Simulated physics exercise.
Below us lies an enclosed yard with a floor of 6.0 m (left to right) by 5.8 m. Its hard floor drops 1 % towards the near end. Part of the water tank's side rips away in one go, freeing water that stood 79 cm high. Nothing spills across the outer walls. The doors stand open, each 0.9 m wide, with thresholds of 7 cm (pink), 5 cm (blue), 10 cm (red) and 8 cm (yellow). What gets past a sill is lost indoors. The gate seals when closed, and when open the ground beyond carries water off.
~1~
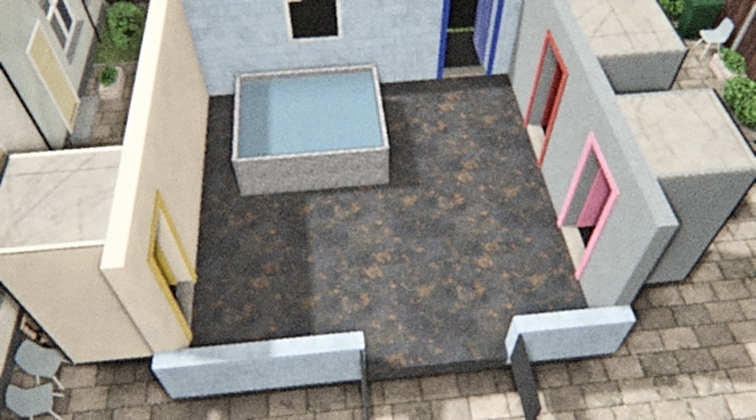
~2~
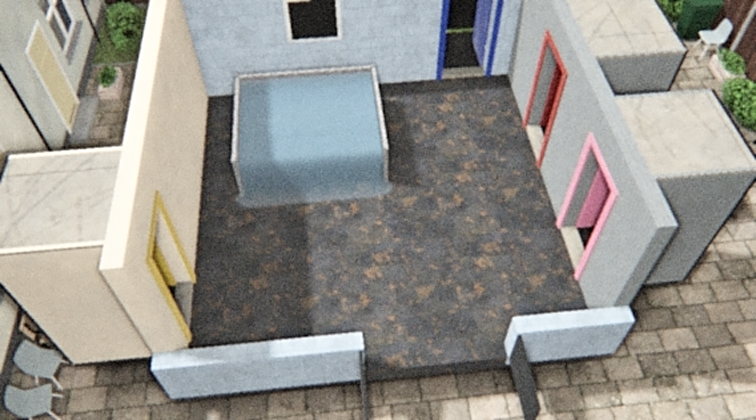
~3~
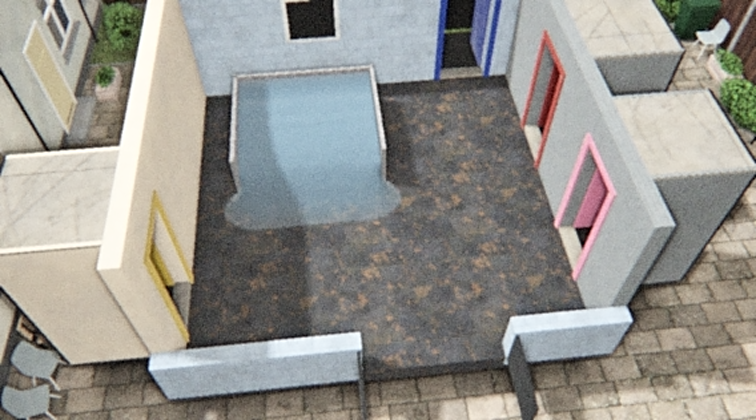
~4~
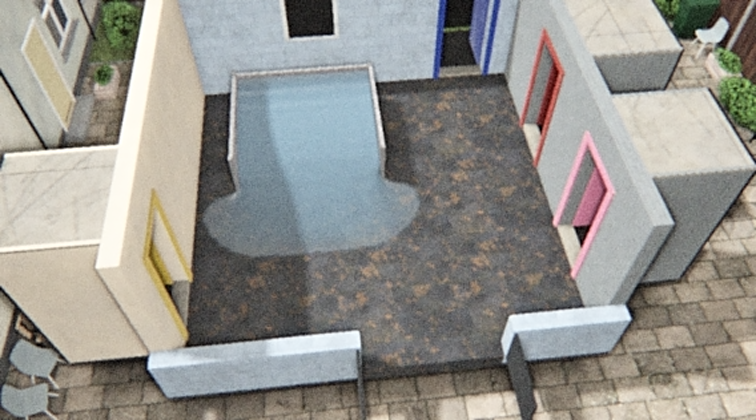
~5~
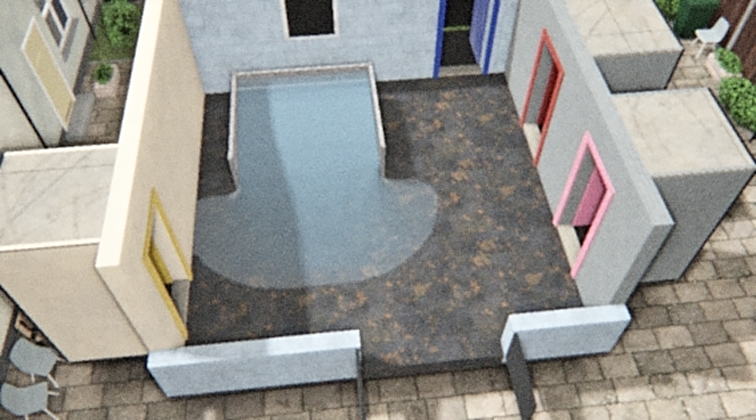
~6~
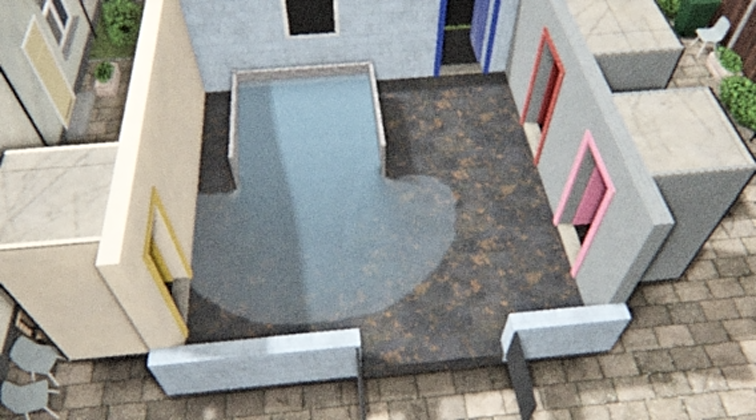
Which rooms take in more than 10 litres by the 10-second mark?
Door by door: At the pink door it passes the limit; at the blue door it goes over the limit; at the red door it stays under the limit; at the yellow door it exceeds the limit.
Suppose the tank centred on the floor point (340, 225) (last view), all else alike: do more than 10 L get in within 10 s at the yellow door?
Against that limit: Yellow above.
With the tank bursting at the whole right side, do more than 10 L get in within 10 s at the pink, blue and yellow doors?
Against that limit: Pink above, blue past it, yellow past it.
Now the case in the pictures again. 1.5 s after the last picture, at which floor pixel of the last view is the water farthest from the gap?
Around (587, 330).
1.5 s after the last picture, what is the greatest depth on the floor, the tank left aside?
About 54 cm.
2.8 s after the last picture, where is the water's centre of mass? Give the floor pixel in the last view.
Around (317, 253).
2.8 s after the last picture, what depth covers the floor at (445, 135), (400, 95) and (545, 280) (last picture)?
Roughly 0, 0 and 8 cm, in turn.
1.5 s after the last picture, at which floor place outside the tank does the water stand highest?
At about (209, 367).
Then, 0.7 s after the last picture water covers 50 % of the floor and is deepest (50 cm) near (309, 346); pink door not reached, blue door not reached, red door not reached, yellow door 14 cm at the sill, 1 L in.
Then, 1.5 s after the last picture water covers 55 % of the floor and is deepest (54 cm) near (209, 367); pink door not reached, blue door not reached, red door not reached, yellow door 24 cm at the sill, 29 L in.
Then, 2.8 s after the last picture water covers 55 % of the floor and is deepest (26 cm) near (184, 370); pink door 8 cm at the sill, 0 L in, blue door not reached, red door not reached, yellow door 23 cm at the sill, 190 L in.
Then, 5.3 s after the last picture water covers 85 % of the floor and is deepest (19 cm) near (540, 335); pink door 14 cm at the sill, 15 L in, blue door not reached, red door 5 cm at the sill, 0 L in, yellow door 12 cm at the sill, 282 L in.
Then, 9.3 s after the last picture water covers 100 % of the floor and is deepest (12 cm) near (516, 117); pink door 8 cm at the sill, 59 L in, blue door 9 cm at the sill, 40 L in, red door 4 cm at the sill, 0 L in, yellow door 5 cm at the sill, 290 L in.
